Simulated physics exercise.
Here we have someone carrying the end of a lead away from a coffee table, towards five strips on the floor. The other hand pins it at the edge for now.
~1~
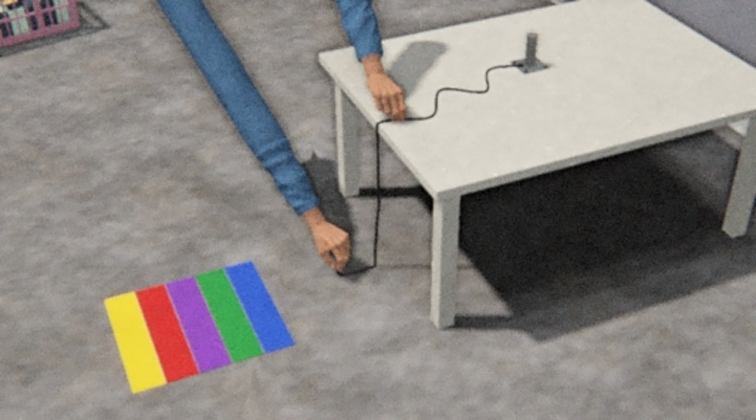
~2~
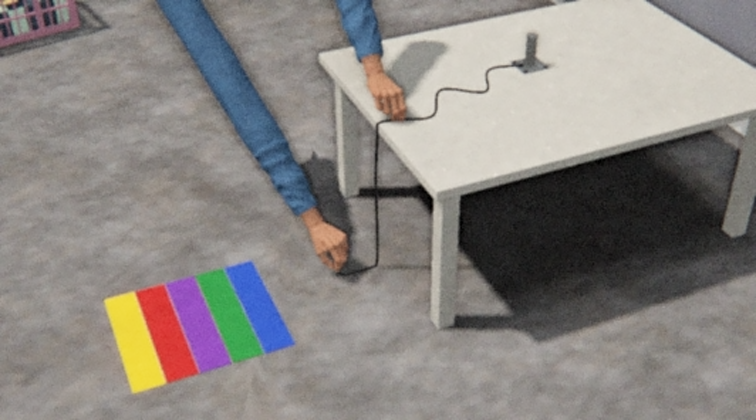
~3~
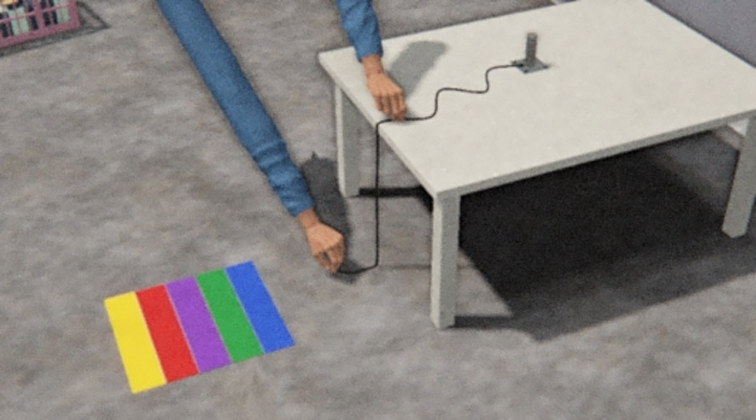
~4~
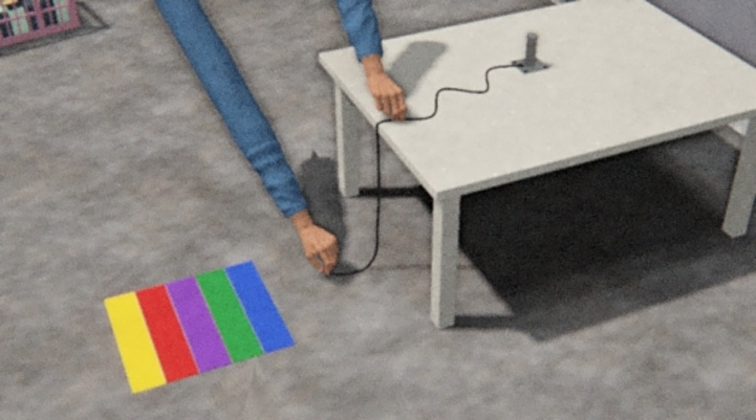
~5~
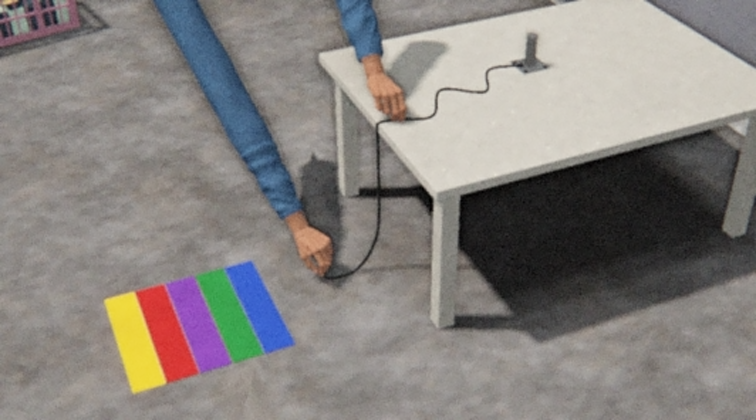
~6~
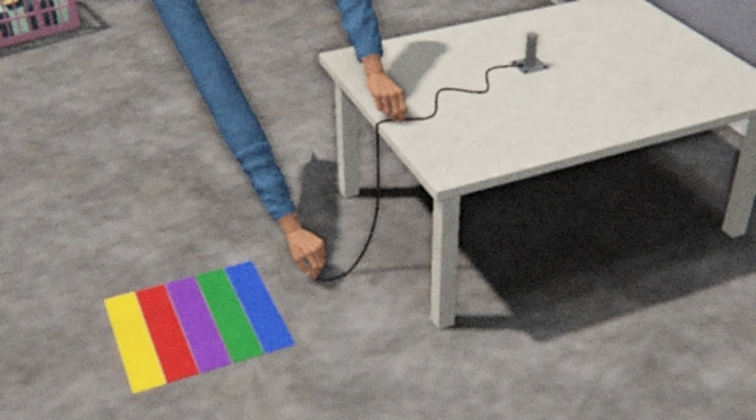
A hand at the end of a long blue sleeve draws the end of a thin black lead slowly leftward, just above a grey floor seen from above at an angle. The other hand stays at the near left edge of a white table, where the lead winds back to a small dark upright object. Yellow, red, purple, green and blue strips lie at lower left, and the hanging lead bows gently while the view stays still.
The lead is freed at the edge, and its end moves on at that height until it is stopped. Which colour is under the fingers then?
It gets as far as the red strip.
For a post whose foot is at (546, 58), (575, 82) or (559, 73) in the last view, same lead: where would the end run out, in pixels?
The places are (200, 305), (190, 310) and (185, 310).
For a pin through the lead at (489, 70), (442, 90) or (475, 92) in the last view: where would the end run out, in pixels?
The places are (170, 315), (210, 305) and (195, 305).
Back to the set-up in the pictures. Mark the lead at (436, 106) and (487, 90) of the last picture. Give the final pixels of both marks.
At (393, 113), then (461, 89).
Soon after, end near (221, 300); over green.
After that, end near (187, 309); over purple.
At the stop, end near (166, 315); over red. The red one.
